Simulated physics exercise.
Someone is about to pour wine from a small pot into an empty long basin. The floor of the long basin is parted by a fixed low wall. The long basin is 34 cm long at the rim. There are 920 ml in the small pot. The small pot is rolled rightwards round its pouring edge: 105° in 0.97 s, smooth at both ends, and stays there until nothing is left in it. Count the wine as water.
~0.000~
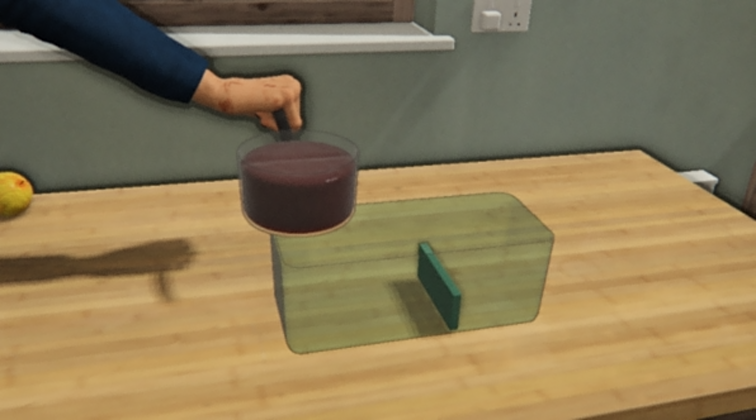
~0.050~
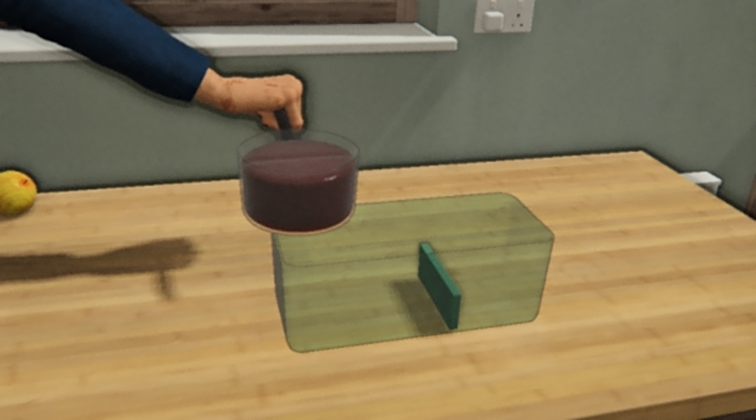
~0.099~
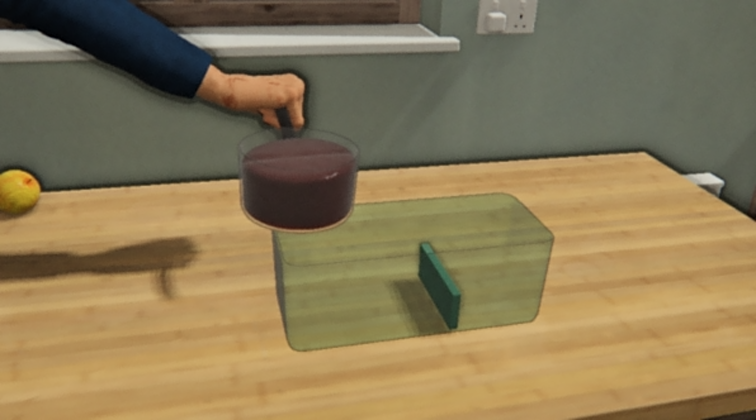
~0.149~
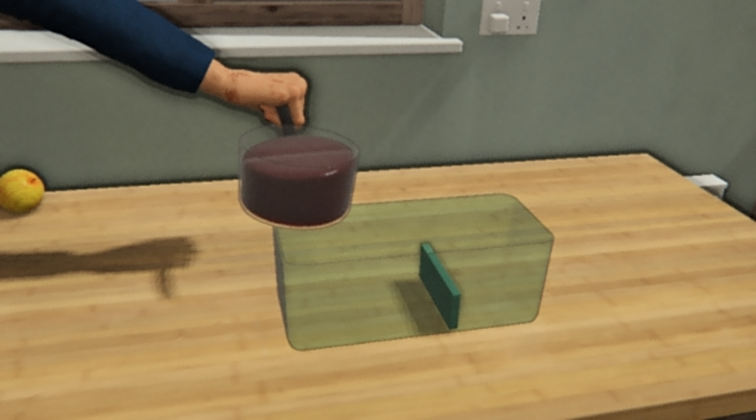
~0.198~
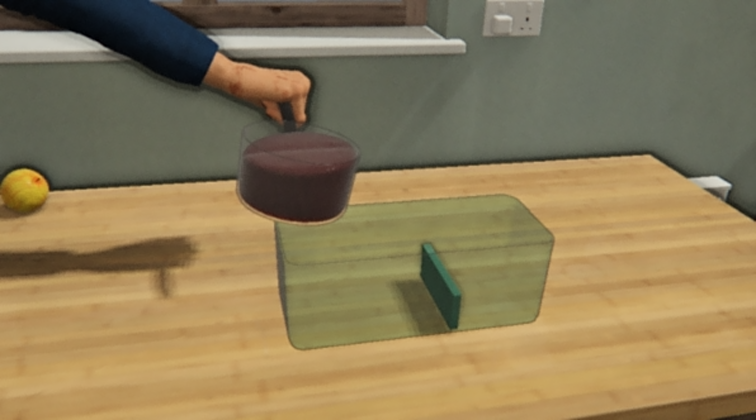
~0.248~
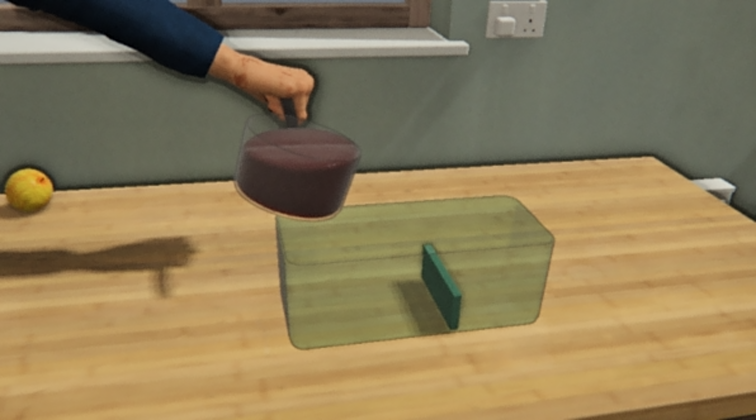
A hand slowly tilts a small pot of dark wine rightwards above a long basin.
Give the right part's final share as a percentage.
The far part has some 45 per cent.
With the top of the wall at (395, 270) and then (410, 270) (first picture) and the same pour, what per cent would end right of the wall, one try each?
In turn about 95 and 90 per cent.
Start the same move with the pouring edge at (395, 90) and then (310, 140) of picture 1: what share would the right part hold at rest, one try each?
In turn about 85 and 5 per cent.
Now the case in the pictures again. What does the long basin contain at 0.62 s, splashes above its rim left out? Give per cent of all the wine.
About 10 per cent.
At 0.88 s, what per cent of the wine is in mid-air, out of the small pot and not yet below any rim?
Some 16 per cent.
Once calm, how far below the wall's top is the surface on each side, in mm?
Left about 38 mm, right about 28 mm.
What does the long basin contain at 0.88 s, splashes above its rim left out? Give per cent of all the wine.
About 74 per cent.
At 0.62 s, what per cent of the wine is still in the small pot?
Some 58 per cent.
By 0.62 s the tilt is 74° and 57 per cent is still to pour, 9 is left of the wall and 0 right of it.
By 0.88 s the tilt is 103° and 9 per cent is still to pour, 30 is left of the wall and 44 right of it.
By 1.16 s the tilt is 105° and 0 per cent is still to pour, 51 is left of the wall and 45 right of it.
By 1.47 s the tilt is 105° and 0 per cent is still to pour, 54 is left of the wall and 45 right of it.
At rest 54 per cent lies left of the wall, 45 right of it and 1 outside.
